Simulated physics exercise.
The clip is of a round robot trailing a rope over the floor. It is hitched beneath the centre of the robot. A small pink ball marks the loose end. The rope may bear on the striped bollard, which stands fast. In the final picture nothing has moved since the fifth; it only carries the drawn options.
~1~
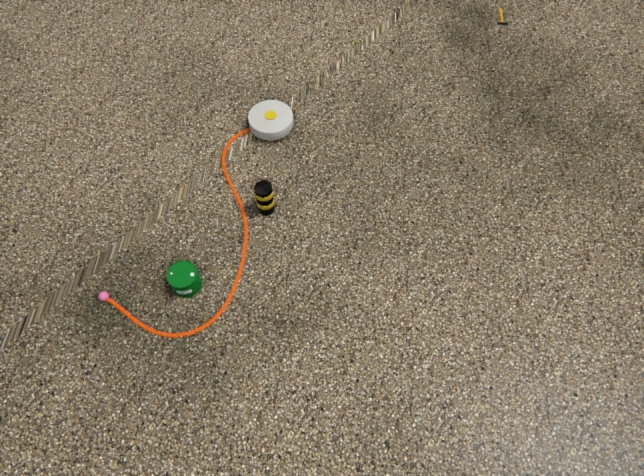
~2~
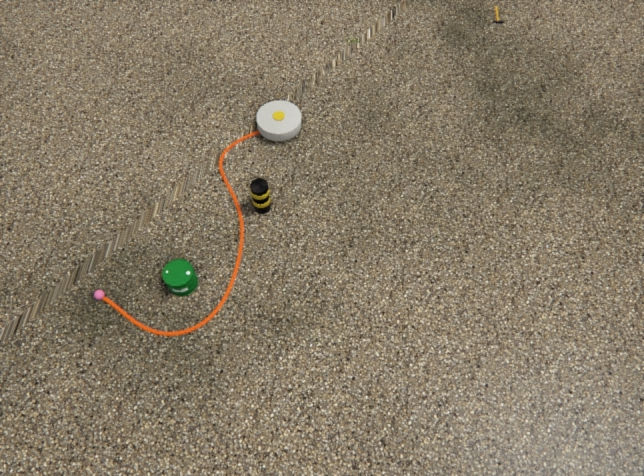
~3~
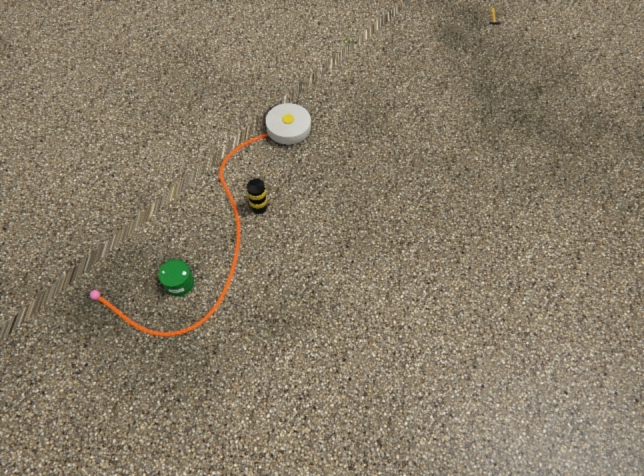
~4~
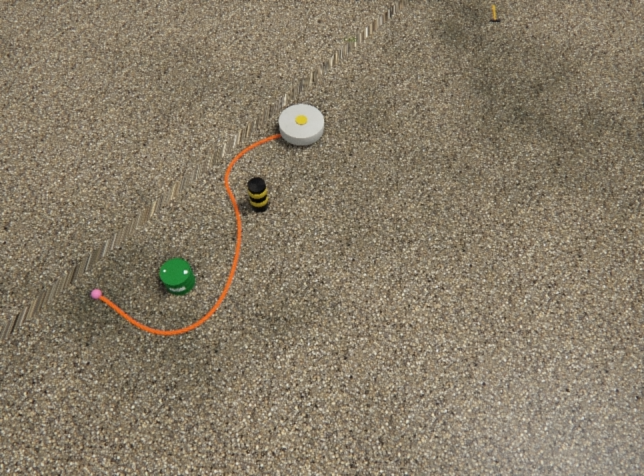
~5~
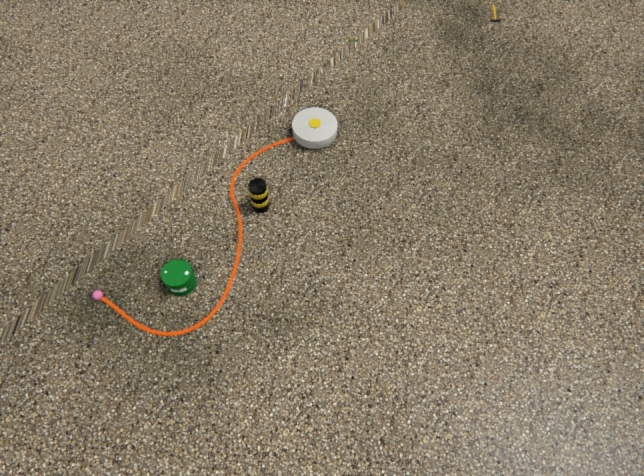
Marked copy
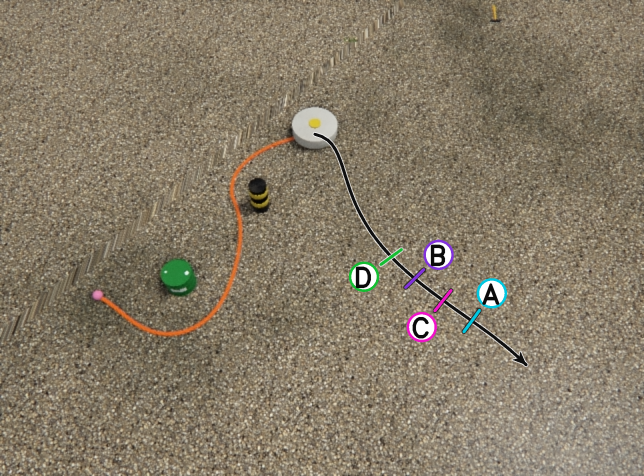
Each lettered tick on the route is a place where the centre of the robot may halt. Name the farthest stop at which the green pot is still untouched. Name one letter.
Up to mark D.
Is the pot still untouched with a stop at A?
No.
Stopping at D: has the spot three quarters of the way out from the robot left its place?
Yes.
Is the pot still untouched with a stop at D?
Yes.
On the marked copy, A at (472, 321); B at (415, 279); C at (443, 300); D at (391, 257); the route from (315, 134) via (383, 248) to (526, 365).
With D. Early on, robot (344, 165), middle of the rope (239, 251), free end (98, 295).
Further on, robot (362, 212), middle of the rope (239, 251), free end (98, 295).
At the end, robot (393, 253), middle of the rope (241, 236), free end (98, 295); only the bollard has been touched, if anything.
As for the rest, A brings the rope against the pot; B brings the rope against the pot; C brings the rope against the pot.
